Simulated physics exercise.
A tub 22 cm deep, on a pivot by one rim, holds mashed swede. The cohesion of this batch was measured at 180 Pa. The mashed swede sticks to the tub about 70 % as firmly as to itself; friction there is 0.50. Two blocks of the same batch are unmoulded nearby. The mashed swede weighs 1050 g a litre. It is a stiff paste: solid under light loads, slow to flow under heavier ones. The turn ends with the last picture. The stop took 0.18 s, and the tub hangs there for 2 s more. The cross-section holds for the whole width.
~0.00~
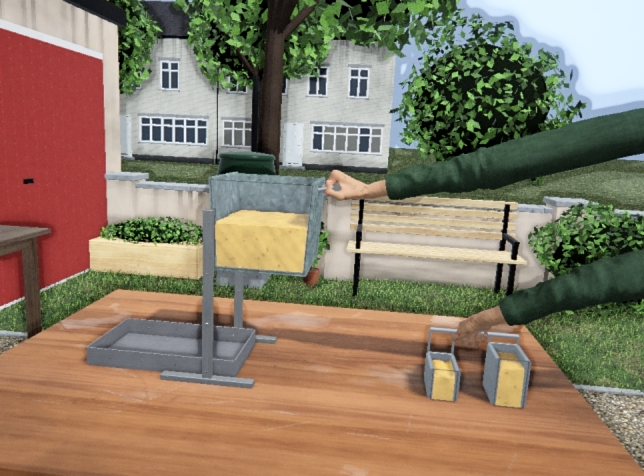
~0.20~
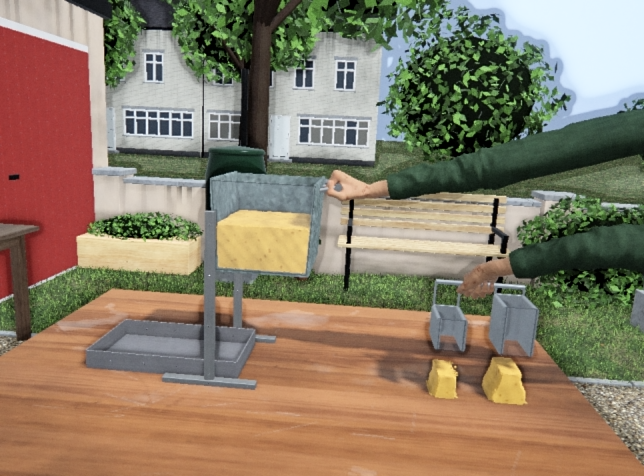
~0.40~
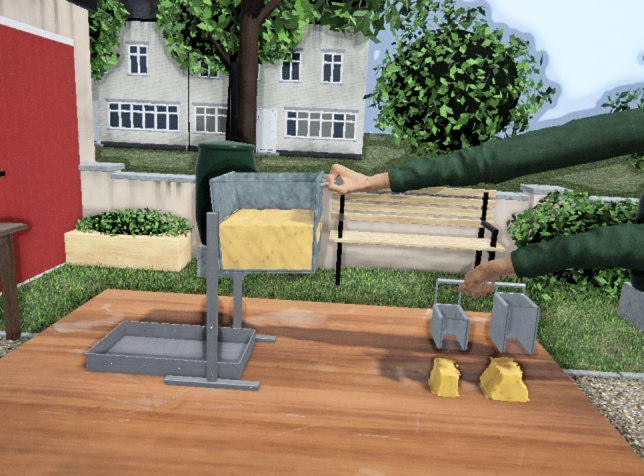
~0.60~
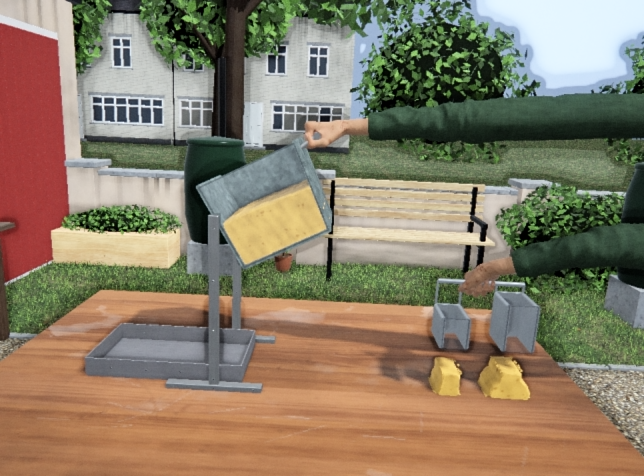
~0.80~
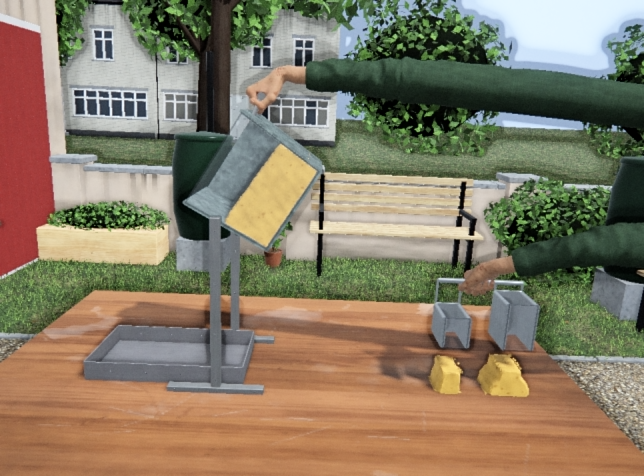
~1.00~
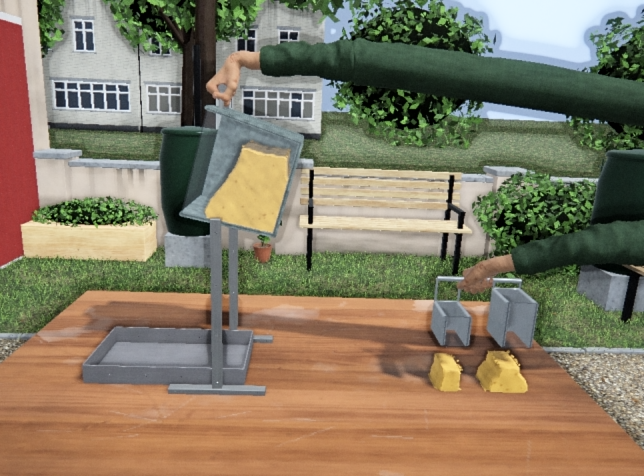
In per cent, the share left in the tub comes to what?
The share left in the tub is near 92 %.
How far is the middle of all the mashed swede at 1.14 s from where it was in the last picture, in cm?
About 3 cm.
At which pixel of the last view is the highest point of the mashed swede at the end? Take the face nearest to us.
Around (257, 174).
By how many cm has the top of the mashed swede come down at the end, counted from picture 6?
About 6 cm.
By 1.14 s, the tub is at 75 degrees and holds 100 %.
By 1.31 s, the tub is at 75 degrees and holds 96 %.
By 1.48 s, the tub is at 75 degrees and holds 94 %.
By 1.65 s, the tub is at 75 degrees and holds 92 %.
By 3.00 s, at the end, the tub is at 75 degrees and holds 92 %.
